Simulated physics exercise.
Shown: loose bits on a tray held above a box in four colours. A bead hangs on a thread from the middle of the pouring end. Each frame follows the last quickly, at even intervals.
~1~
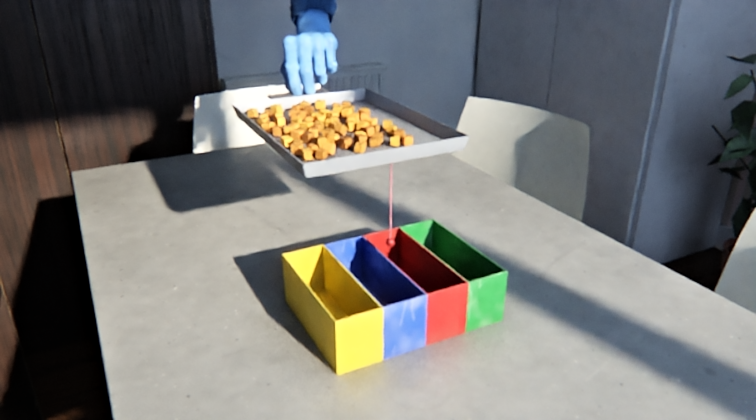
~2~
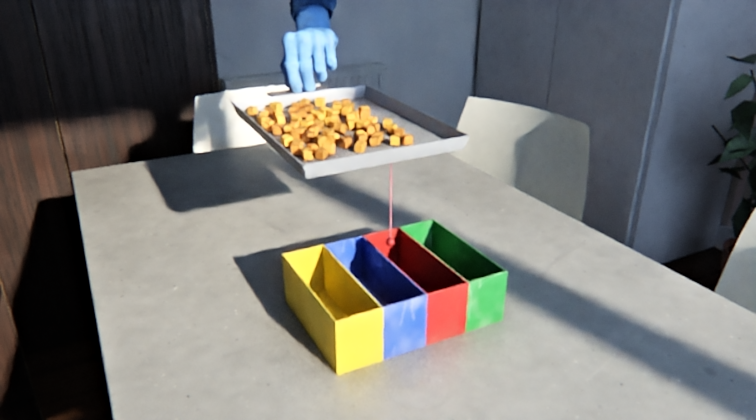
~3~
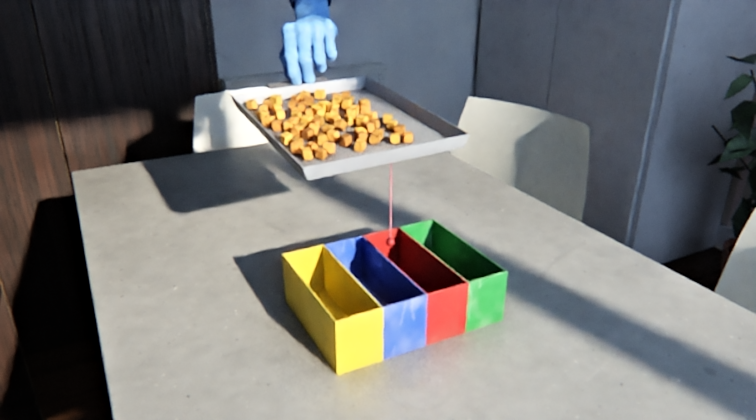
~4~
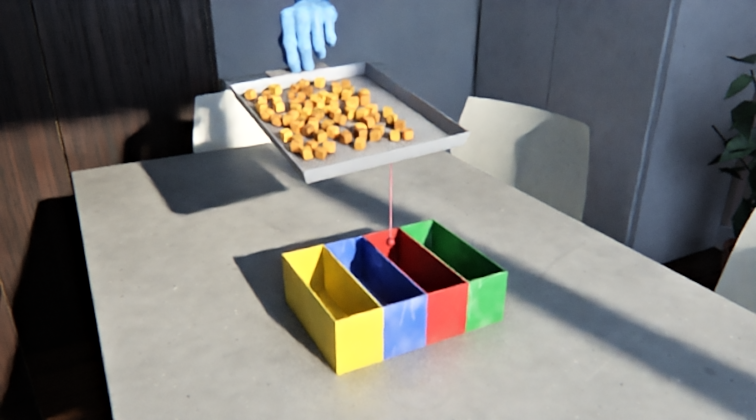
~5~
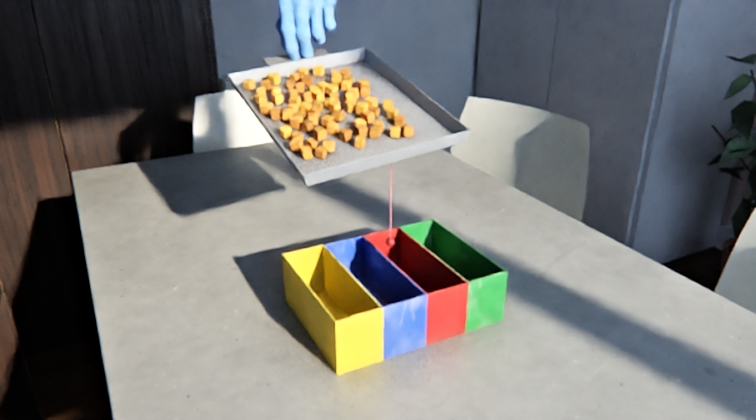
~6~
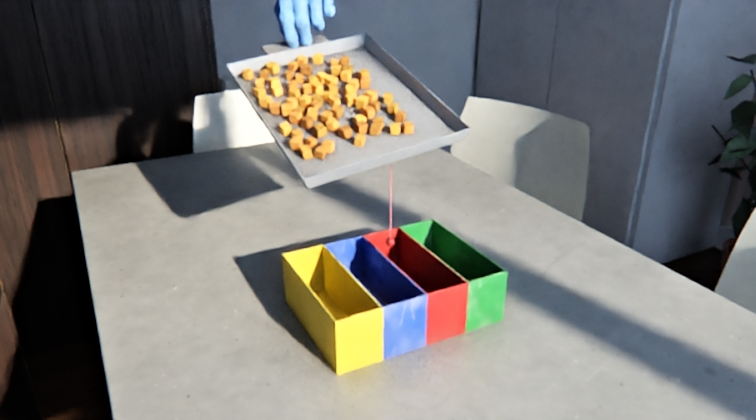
Tray of orange-brown cubes tilting gradually, its front left corner dipping lowest, as a blue-gloved hand holds it above a four-coloured box.
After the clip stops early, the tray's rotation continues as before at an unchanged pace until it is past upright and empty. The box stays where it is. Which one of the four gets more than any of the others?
Most: Yellow.
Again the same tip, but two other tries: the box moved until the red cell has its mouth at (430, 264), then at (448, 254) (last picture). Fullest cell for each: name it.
With the first placing it's the cell in yellow, with the second it's the cell in yellow.
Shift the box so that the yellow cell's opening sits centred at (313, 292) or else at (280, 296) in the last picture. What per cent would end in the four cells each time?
100 %, 100 %.
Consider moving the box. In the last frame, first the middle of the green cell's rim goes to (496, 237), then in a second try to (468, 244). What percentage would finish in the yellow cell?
First 20 per cent, second 40 per cent.
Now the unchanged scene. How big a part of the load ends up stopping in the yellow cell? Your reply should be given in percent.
Result: Near 60 in a hundred.
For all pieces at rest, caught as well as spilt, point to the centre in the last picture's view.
Around (336, 328).
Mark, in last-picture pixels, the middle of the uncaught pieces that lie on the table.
Those pieces end up centred close to (265, 364).
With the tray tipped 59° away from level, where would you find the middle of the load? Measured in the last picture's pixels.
I'd put it at about (324, 147).
Soon after the last picture, tray tipped steeply; nearly all on the tray; a stray few falling or outside the box.
A little later, tray tipped right over; most on the tray; a small part in the yellow cell; a small part falling or outside the box.
Later still, tray tipped past a quarter turn; about half in the yellow cell; about a quarter in the blue cell; about a quarter falling or outside the box.
At rest, tray tipped past a quarter turn; about half in the yellow cell; about a quarter in the blue cell; none in the red cell; none in the green cell; about a quarter outside the box.
